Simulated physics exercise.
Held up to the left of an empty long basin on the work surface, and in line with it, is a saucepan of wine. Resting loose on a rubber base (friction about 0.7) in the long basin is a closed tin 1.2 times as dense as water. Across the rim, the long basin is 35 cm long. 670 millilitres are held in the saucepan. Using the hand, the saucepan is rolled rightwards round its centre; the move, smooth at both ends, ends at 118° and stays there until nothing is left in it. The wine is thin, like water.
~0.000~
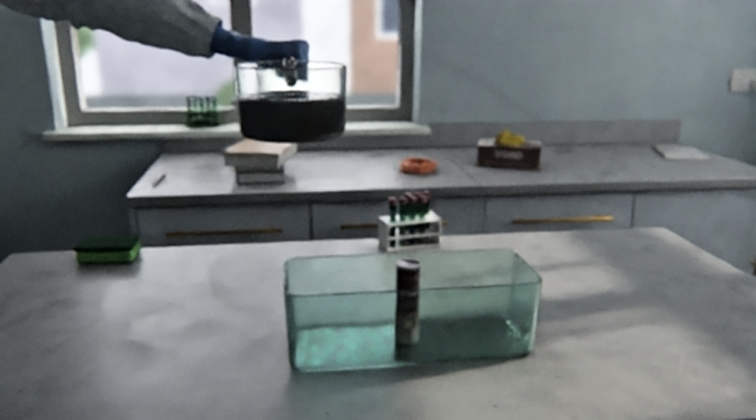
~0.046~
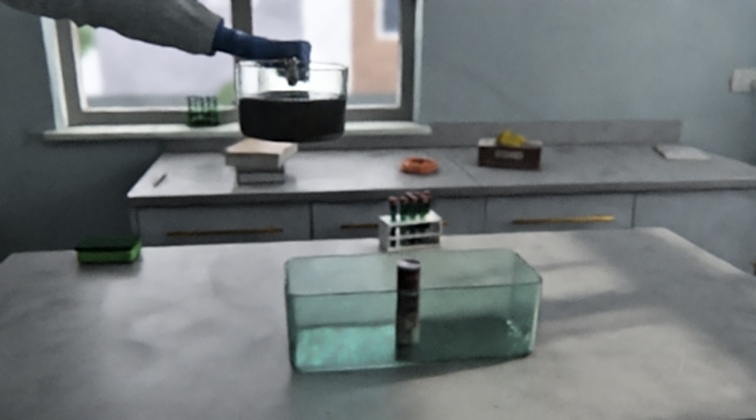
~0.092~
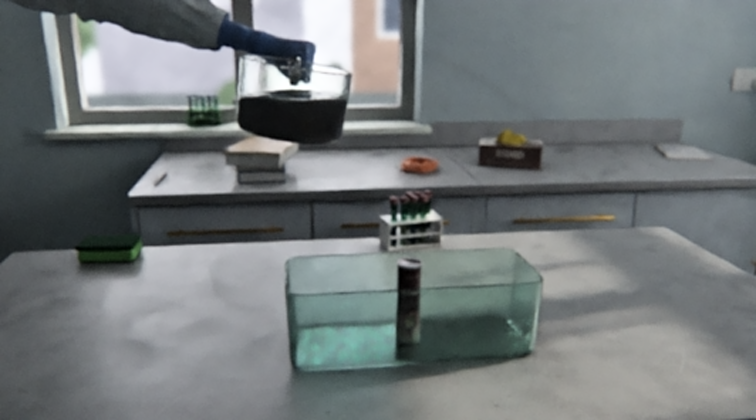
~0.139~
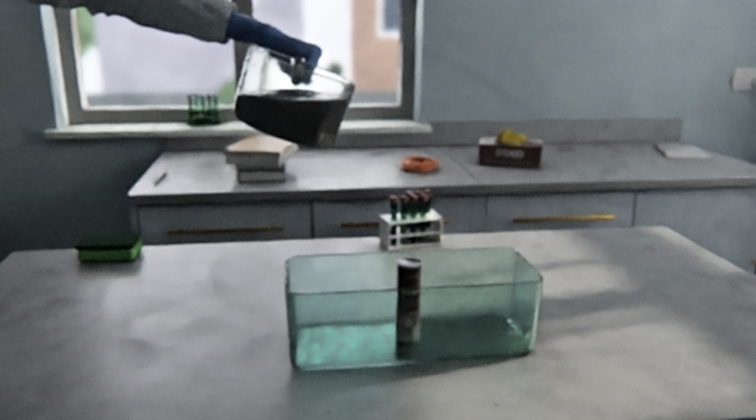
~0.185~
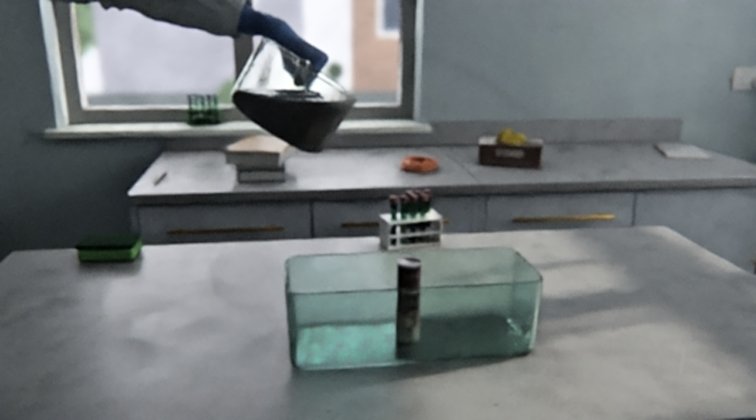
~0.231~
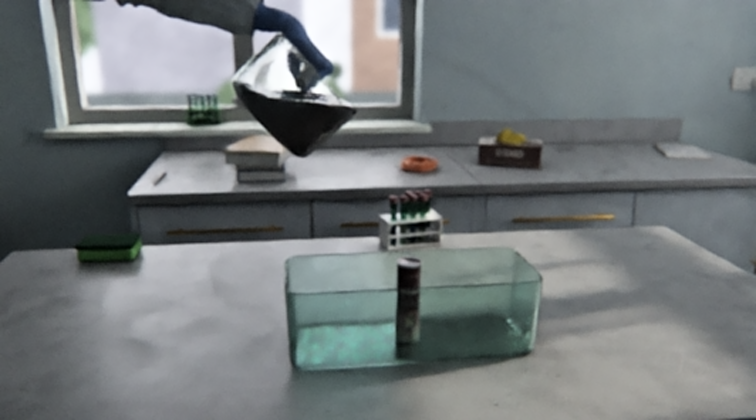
A glass pan of dark liquid tilting steadily rightwards in a gloved hand, above and left of a long clear basin.
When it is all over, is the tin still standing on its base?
It tumbles.
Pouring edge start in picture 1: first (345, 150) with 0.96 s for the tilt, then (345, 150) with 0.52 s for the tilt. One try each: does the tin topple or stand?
First it remains upright; then it stays up.
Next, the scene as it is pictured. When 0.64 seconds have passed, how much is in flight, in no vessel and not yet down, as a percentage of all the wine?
Something like 16 per cent is in the air then.
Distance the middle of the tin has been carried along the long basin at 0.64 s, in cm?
Measured centre to centre, about 1 cm.
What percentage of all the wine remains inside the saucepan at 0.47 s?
I'd estimate some 22 % remains.
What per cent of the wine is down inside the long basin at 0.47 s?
9 %, give or take.
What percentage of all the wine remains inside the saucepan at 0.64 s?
3 per cent or thereabouts.
Then, 0.47 s in, the tilt is 115° and 21 per cent is still to pour; the tin stands where it began.
Then, 0.64 s in, the tilt is 118° and 3 per cent is still to pour; the tin stands 1 cm from where it began.
Then, 0.82 s in, the tilt is 118° and 0 per cent is still to pour; the tin leans 21°.
Then, 1.02 s in, the tilt is 118° and 0 per cent is still to pour; the tin lies on its side.
Finally, the tin lies on its side.
